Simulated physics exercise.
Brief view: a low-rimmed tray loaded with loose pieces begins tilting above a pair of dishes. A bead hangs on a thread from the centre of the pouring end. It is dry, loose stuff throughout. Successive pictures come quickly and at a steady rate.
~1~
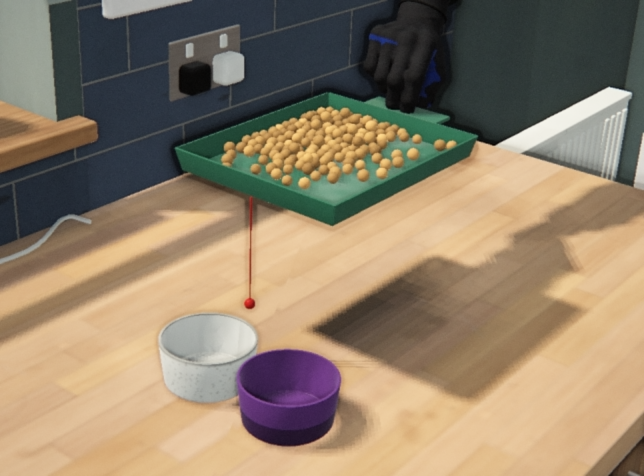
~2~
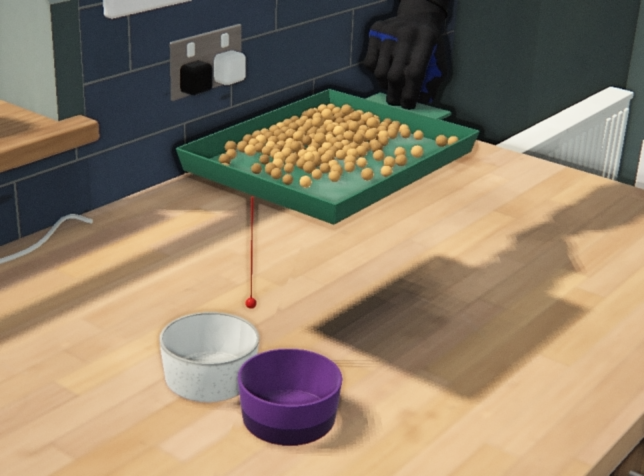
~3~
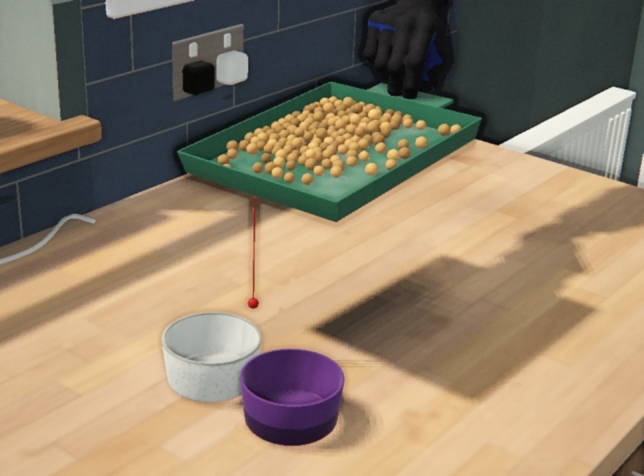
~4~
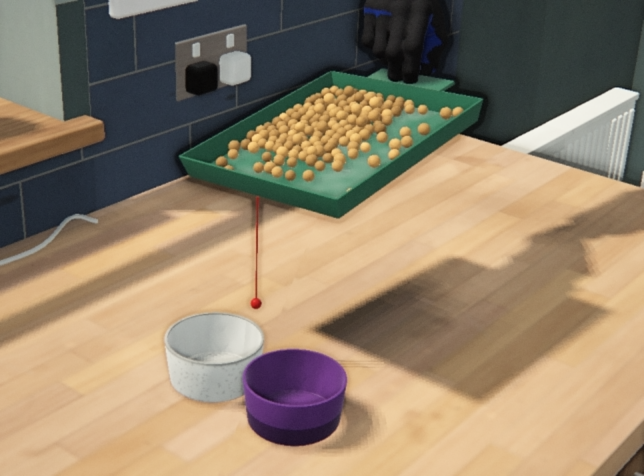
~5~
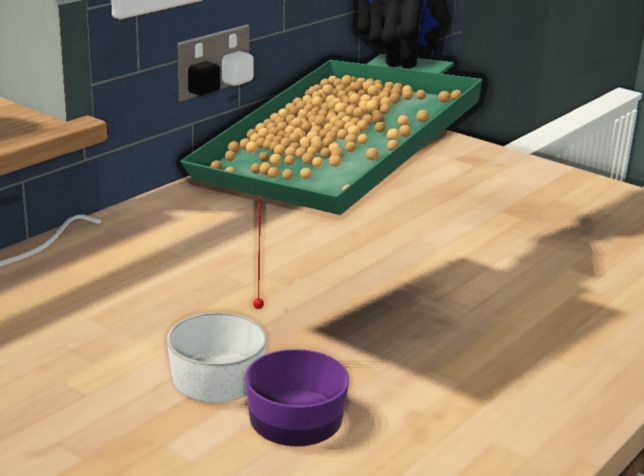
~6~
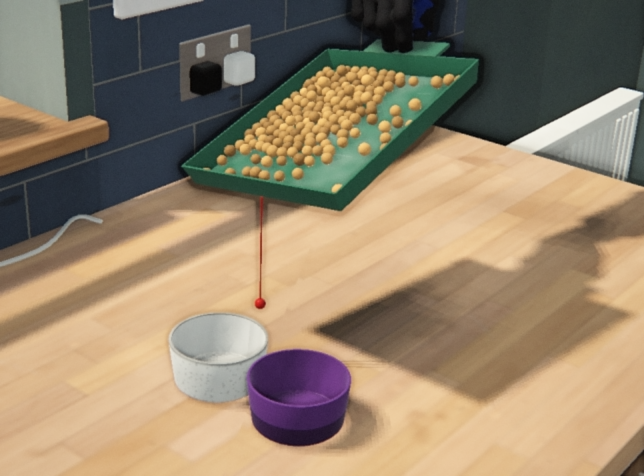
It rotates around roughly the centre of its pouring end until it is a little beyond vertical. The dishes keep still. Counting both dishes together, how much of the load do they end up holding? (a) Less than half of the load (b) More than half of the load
a, less than half of the load.
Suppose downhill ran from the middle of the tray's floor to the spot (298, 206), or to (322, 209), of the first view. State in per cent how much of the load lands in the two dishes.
Around 70 per cent first, around 50 per cent next.
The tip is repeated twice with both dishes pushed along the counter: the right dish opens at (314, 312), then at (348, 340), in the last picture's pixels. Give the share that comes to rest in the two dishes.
In turn 10 and 0 in a hundred.
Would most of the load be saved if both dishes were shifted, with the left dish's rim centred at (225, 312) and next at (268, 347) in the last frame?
Short of half, then Short of half.
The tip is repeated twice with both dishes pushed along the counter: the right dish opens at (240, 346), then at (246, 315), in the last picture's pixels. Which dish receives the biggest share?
So: The one further left first, and the one further left second.
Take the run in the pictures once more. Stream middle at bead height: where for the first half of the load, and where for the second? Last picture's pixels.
(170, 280), then (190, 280).
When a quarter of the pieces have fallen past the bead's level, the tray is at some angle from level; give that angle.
80°, roughly.
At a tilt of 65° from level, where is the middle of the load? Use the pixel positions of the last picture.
Look close to (223, 166) in the last picture.
Soon, tray tipped steeply; most on the tray; a stray few outside both; a small part in the air.
A while on, tray tipped past a quarter turn; a small part on the tray; a small part in the left dish; most outside both; a small part in the air.
Towards the end, tray tipped past a quarter turn; a stray few in the left dish; nearly all outside both.
Finally, tray tipped past a quarter turn; none in the right dish; a stray few in the left dish; nearly all outside both.
